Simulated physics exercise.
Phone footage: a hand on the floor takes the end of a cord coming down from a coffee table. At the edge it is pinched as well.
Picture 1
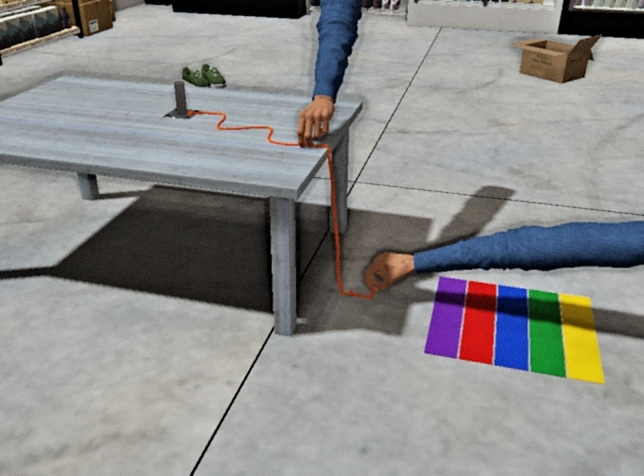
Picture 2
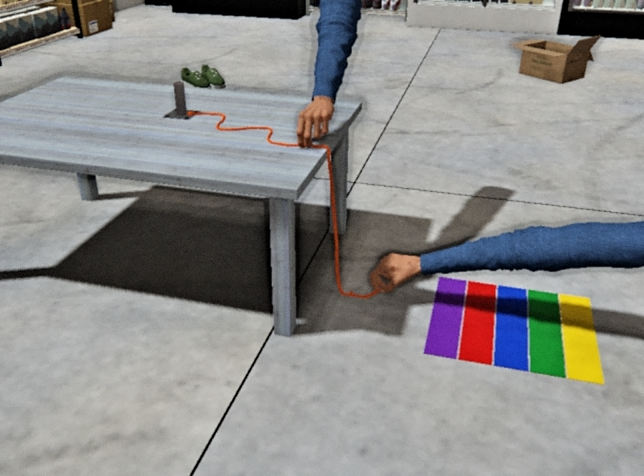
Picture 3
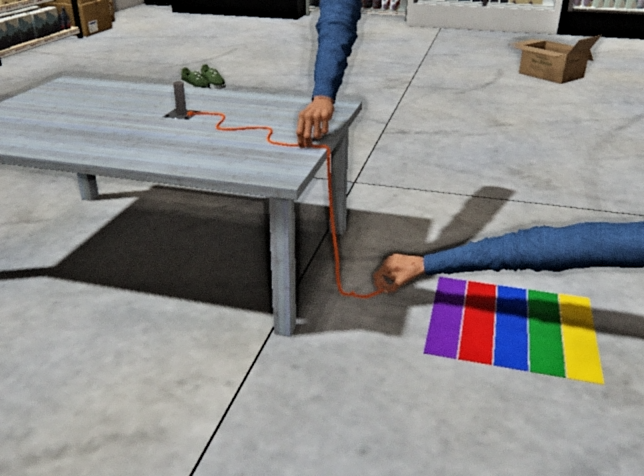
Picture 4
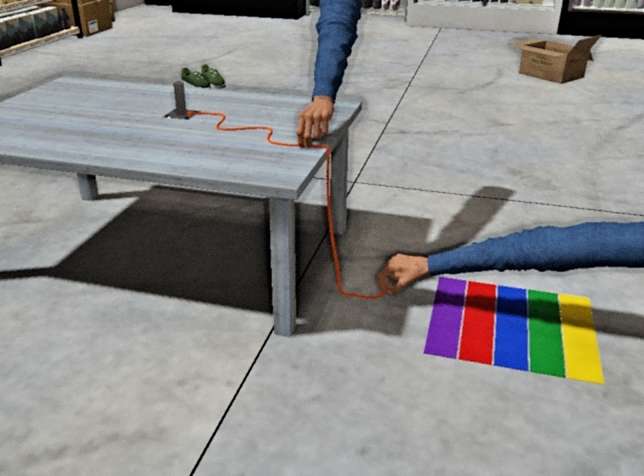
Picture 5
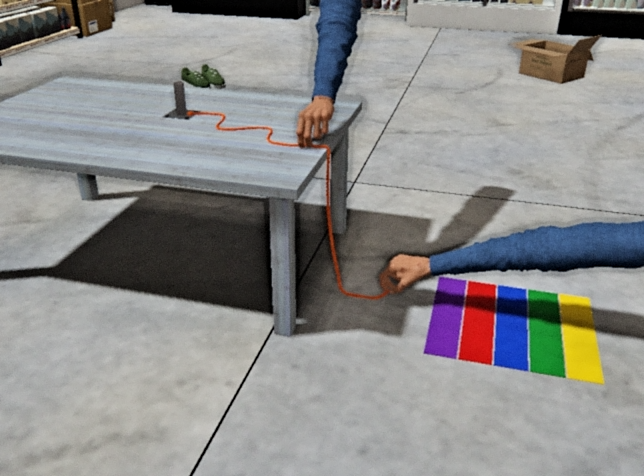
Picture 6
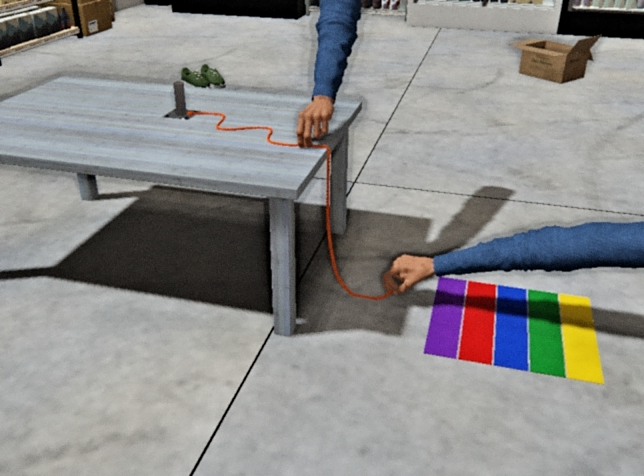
A hand near the floor draws an orange cord's end slightly right while another pinches it above.
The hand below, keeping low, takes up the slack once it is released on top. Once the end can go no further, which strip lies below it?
The green strip lies below it.
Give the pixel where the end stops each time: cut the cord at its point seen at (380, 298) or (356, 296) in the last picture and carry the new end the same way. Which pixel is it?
It ends up at (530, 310) the first time and at (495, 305) the second.
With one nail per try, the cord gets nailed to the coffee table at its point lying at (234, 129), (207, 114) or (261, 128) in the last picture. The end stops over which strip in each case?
The end stops at blue, then green, then blue.
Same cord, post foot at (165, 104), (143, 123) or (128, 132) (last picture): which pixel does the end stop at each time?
Around (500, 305), (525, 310) and (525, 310).
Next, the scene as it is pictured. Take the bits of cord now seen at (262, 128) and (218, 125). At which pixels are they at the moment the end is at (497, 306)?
You'll find them at about (292, 134) and about (245, 125).
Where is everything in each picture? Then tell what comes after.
End (374, 287); purple (443, 340); red (477, 345); blue (512, 351); green (547, 357); yellow (584, 363), in the first frame.
End (380, 289); cord through (220, 115) (237, 129) (269, 141) (328, 156) (335, 225) (339, 284), in the second frame.
End (384, 289), in the third frame.
End (387, 290); cord through (220, 114) (237, 129) (269, 140) (328, 156) (331, 225) (339, 283), in the fourth frame.
End (389, 290), in the fifth frame.
End (393, 291); cord through (219, 114) (237, 129) (269, 140) (328, 156) (328, 225) (342, 283), in the sixth frame.
Early on, end near (496, 306); over red.
Midway, end near (533, 312); over green.
At the end of the slack, end near (555, 315); over green. It halts on the green strip.
